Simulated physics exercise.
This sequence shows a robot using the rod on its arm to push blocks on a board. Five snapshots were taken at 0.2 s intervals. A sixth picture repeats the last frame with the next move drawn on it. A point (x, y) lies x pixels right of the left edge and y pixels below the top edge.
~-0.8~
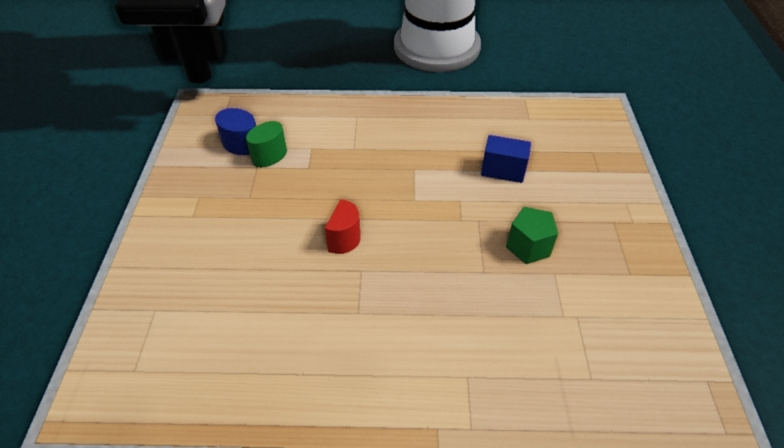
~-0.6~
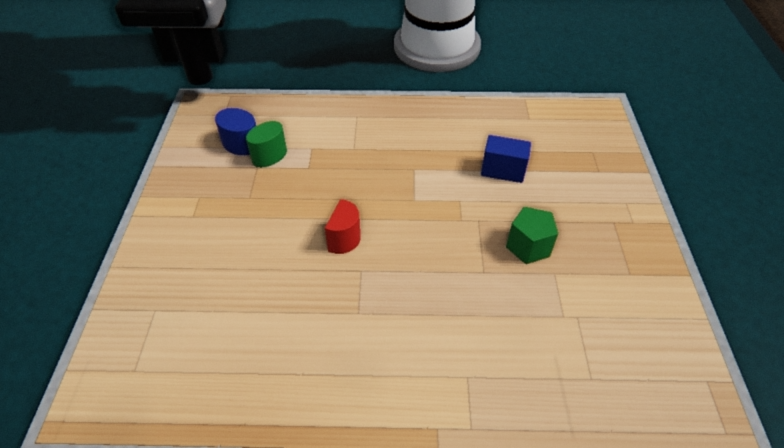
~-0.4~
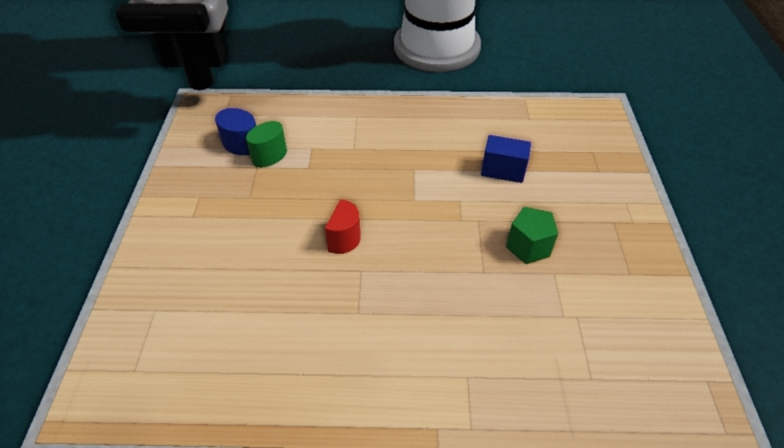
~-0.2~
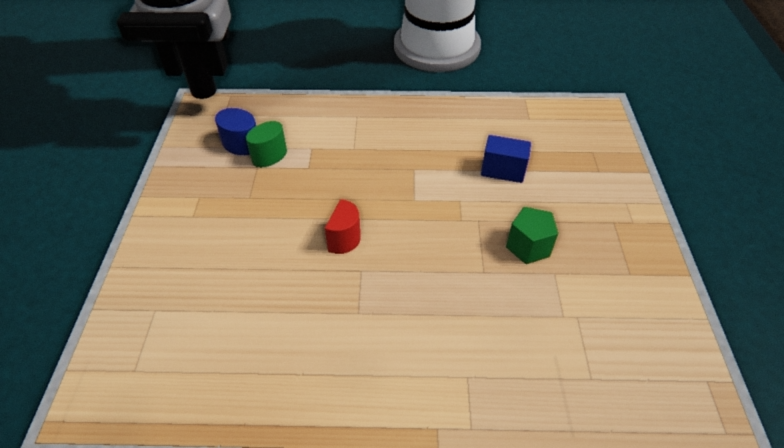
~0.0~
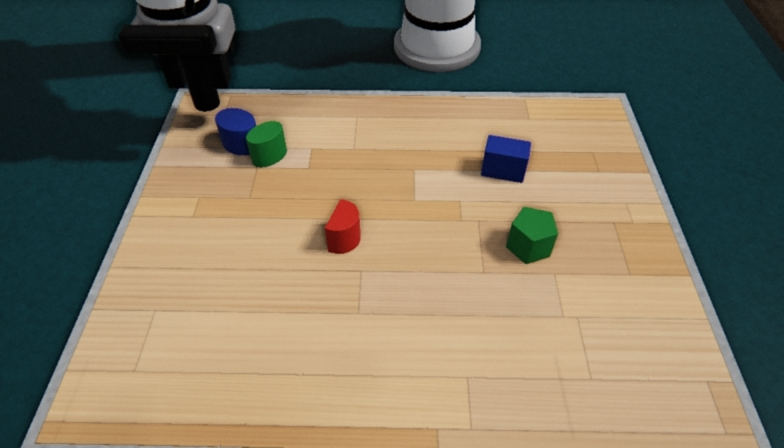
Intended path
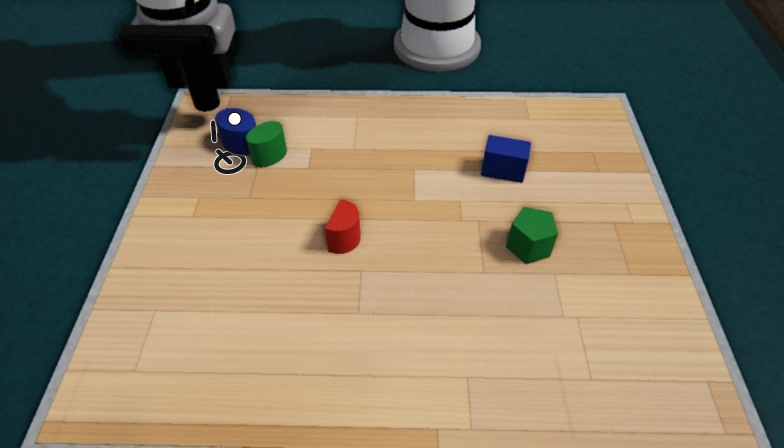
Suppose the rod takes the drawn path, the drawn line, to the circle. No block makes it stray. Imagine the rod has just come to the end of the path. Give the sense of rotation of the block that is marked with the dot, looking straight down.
Looking from above, the answer is counterclockwise.
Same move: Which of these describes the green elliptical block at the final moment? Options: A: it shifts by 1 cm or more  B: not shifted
The answer is A.
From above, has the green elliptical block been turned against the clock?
I expect not.
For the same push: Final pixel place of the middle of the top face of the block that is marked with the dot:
I predict (260, 133).
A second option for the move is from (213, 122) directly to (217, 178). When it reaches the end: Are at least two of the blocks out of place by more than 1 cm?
Yes, that is what happens.
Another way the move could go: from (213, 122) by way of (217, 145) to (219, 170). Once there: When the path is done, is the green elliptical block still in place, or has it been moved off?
Well, the green elliptical block shifts from its place.
The drawn path runs from (213, 122) by way of (215, 144) to (230, 162); the dot is on the blue elliptical block.
The first path, step by step. Halfway along, rod (209, 126); blue elliptical block (241, 125), turned 20° anticlockwise; green elliptical block (273, 134).
At the end, rod (225, 144); blue elliptical block (260, 133), turned 60° anticlockwise; green elliptical block (298, 135), turned 20° clockwise.
